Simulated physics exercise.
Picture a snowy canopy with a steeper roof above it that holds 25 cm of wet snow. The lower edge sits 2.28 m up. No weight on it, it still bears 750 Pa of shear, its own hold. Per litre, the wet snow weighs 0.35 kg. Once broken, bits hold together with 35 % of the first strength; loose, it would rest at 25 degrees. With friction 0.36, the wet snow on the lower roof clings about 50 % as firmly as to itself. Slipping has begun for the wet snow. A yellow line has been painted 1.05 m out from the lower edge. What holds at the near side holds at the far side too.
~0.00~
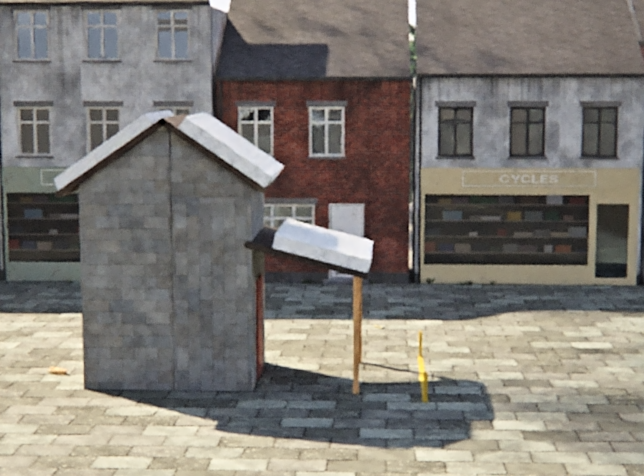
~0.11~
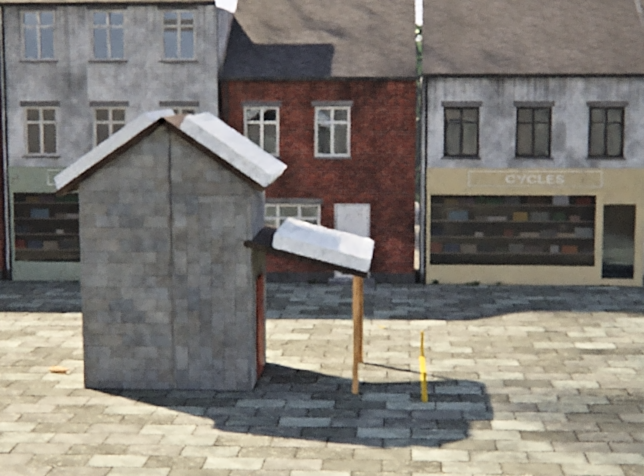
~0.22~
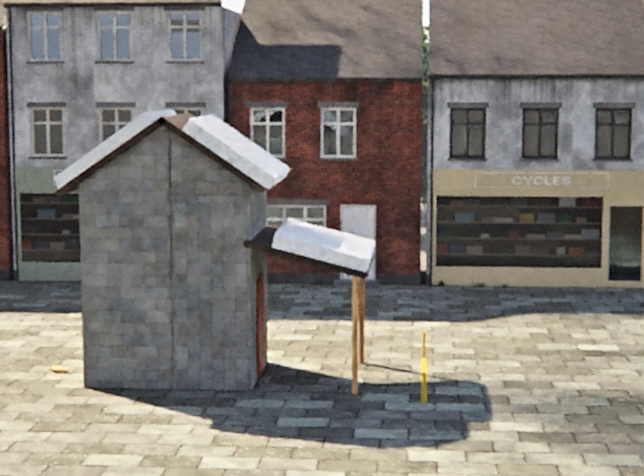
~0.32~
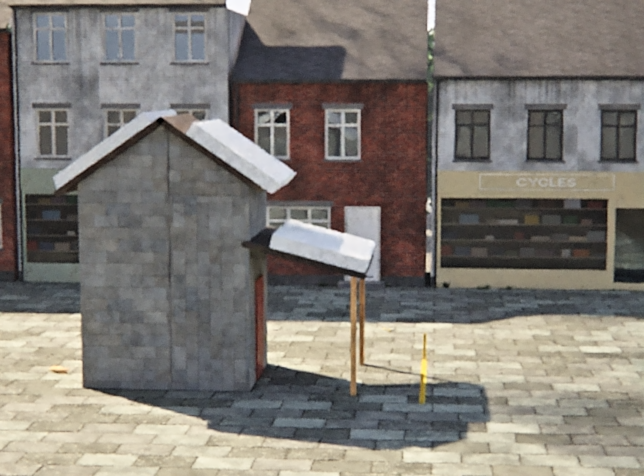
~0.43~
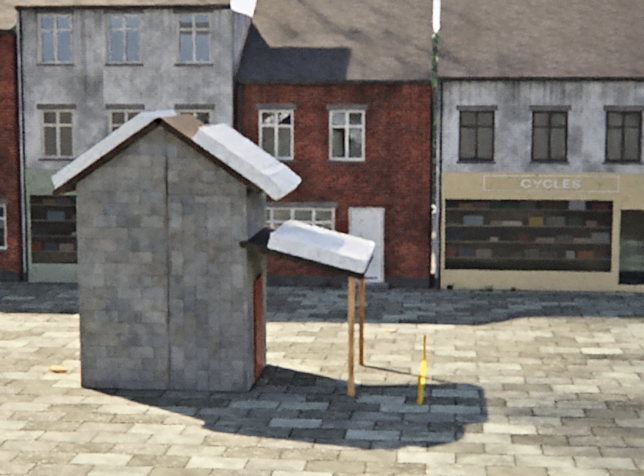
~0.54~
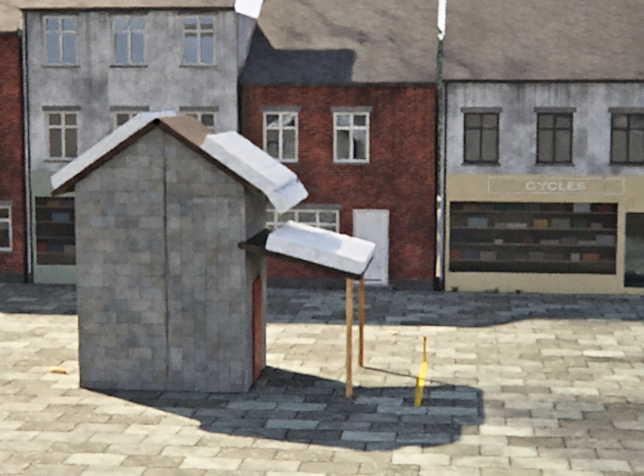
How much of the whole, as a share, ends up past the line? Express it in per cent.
Something like 27 per cent.
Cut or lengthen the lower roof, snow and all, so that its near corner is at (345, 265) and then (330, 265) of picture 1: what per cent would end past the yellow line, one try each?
Roughly 35 % and then 35 %.
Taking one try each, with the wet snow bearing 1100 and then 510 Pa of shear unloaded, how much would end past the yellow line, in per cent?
12 in a hundred, followed by 40 in a hundred.
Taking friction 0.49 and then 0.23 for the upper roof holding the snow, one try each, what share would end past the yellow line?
I'd say 0 %, followed by 16 %.
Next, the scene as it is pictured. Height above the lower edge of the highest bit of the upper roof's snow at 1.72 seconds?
Snow top above lower edge: Approx. 0.7 m.
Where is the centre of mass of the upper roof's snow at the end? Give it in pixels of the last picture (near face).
Close to (395, 332) in the last picture.
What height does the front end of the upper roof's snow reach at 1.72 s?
Somewhere around 0.8 metres, I'd say.
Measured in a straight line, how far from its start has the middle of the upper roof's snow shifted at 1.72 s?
I'd put it near 3.6 m.
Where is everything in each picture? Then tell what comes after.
The first frame shows foremost bit of the wet snow at (266, 178).
The second frame shows foremost bit of the wet snow at (267, 178), its middle shifted 2.3 cm, 1 % of it past the upper edge, in one piece.
The third frame shows foremost bit of the wet snow at (270, 180), its middle shifted 9.5 cm, 5 % of it past the upper edge, in one piece.
The fourth frame shows foremost bit of the wet snow at (273, 184), its middle shifted 22 cm, 11 % of it past the upper edge, in one piece.
The fifth frame shows foremost bit of the wet snow at (278, 193), its middle shifted 39 cm, 21 % of it past the upper edge, in one piece.
The sixth frame shows foremost bit of the wet snow at (285, 199), its middle shifted 62 cm, 33 % of it past the upper edge, cracking.
After 1.08 s, none is below the lower edge and 0 % is past the line.
After 1.72 s, 22 % is below the lower edge and 3 % is past the line.
After 2.36 s, 51 % is below the lower edge and 27 % is past the line.
After 3.00 s, 51 % is below the lower edge and 27 % is past the line.
After 3.10 s, 51 % is below the lower edge and 27 % is past the line.
